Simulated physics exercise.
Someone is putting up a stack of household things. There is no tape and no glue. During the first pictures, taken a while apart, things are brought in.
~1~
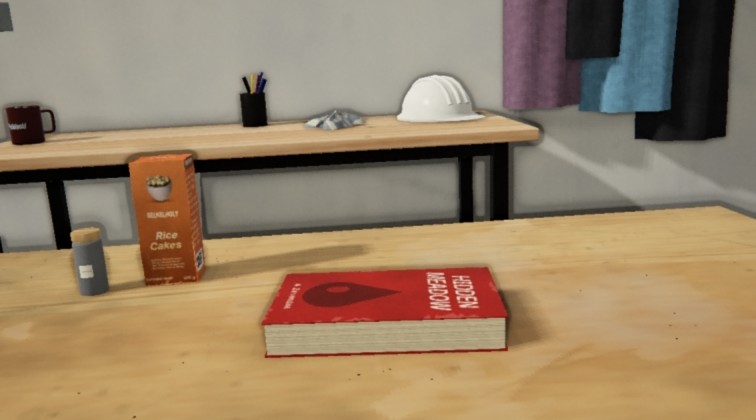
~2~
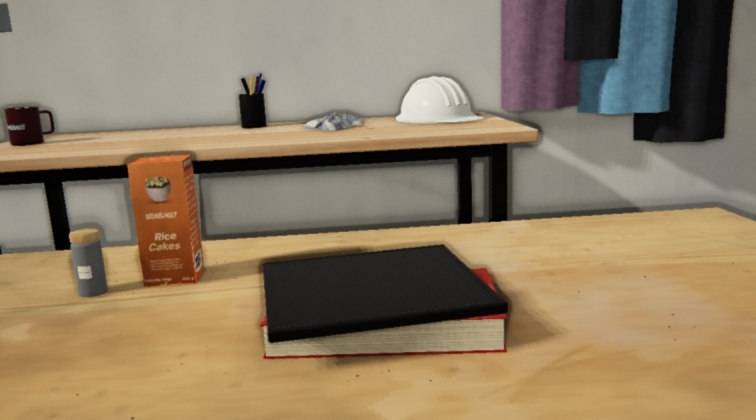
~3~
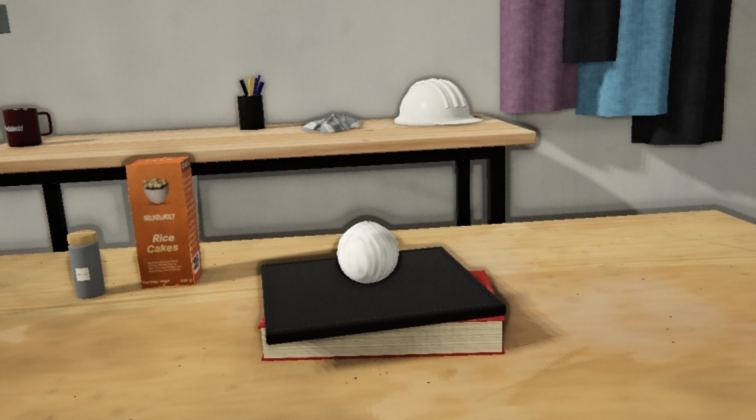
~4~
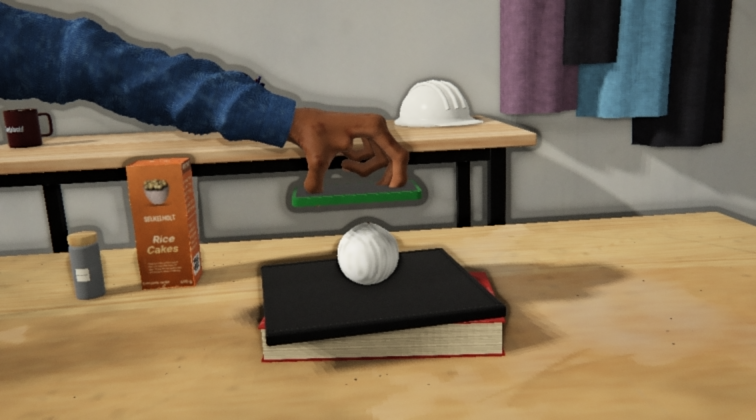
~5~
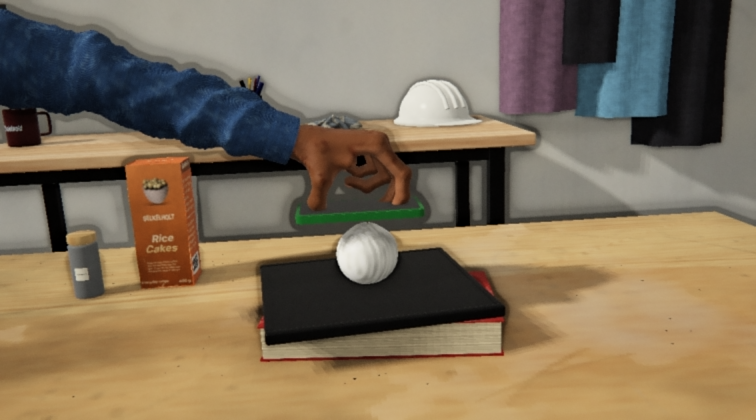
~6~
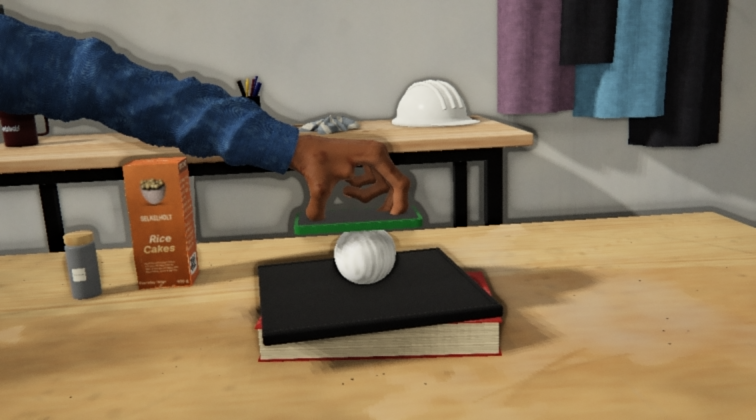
At first, a red book lies on a wooden table beside an orange carton and a grey shaker. A flat black tray appears on the book, then a round white onion on the tray. A hand reaches in from the left with a green phone and lowers it onto the onion, still holding it.
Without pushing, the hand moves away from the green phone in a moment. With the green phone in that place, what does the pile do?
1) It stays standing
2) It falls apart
(2) It falls apart.
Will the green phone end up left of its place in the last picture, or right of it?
Pretty clearly in the leftward direction.
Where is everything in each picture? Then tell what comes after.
In the first frame, the last thing is not in view yet; orange carton (169, 219).
In the second frame, the last thing is not in view yet.
In the third frame, the last thing is not in view yet; grey shaker (86, 264).
In the fourth frame, still above its spot; green phone (356, 193); black tray (370, 288).
In the fifth frame, still above its spot; green phone (359, 209); white onion (367, 253).
In the sixth frame, set down, still held; green phone (358, 220); orange carton (163, 223).
Then, 0.30 s past the last view, green phone rocked 24° from its first pose near (353, 222).
Then, 0.50 s past the last view, green phone rocked 28° from its first pose near (334, 227).
Then, 0.60 s past the last view, green phone rocked 41° from its first pose near (321, 235); white onion displaced a little.
Then, 1.00 s past the last view, green phone rocked 44° from its first pose near (313, 243); white onion displaced a little.
Finally, down or leaning hard in the pile, green phone; the other 5 still in place. Final places as the last picture's camera would see them, green phone near (313, 243). The pile loses its balance.
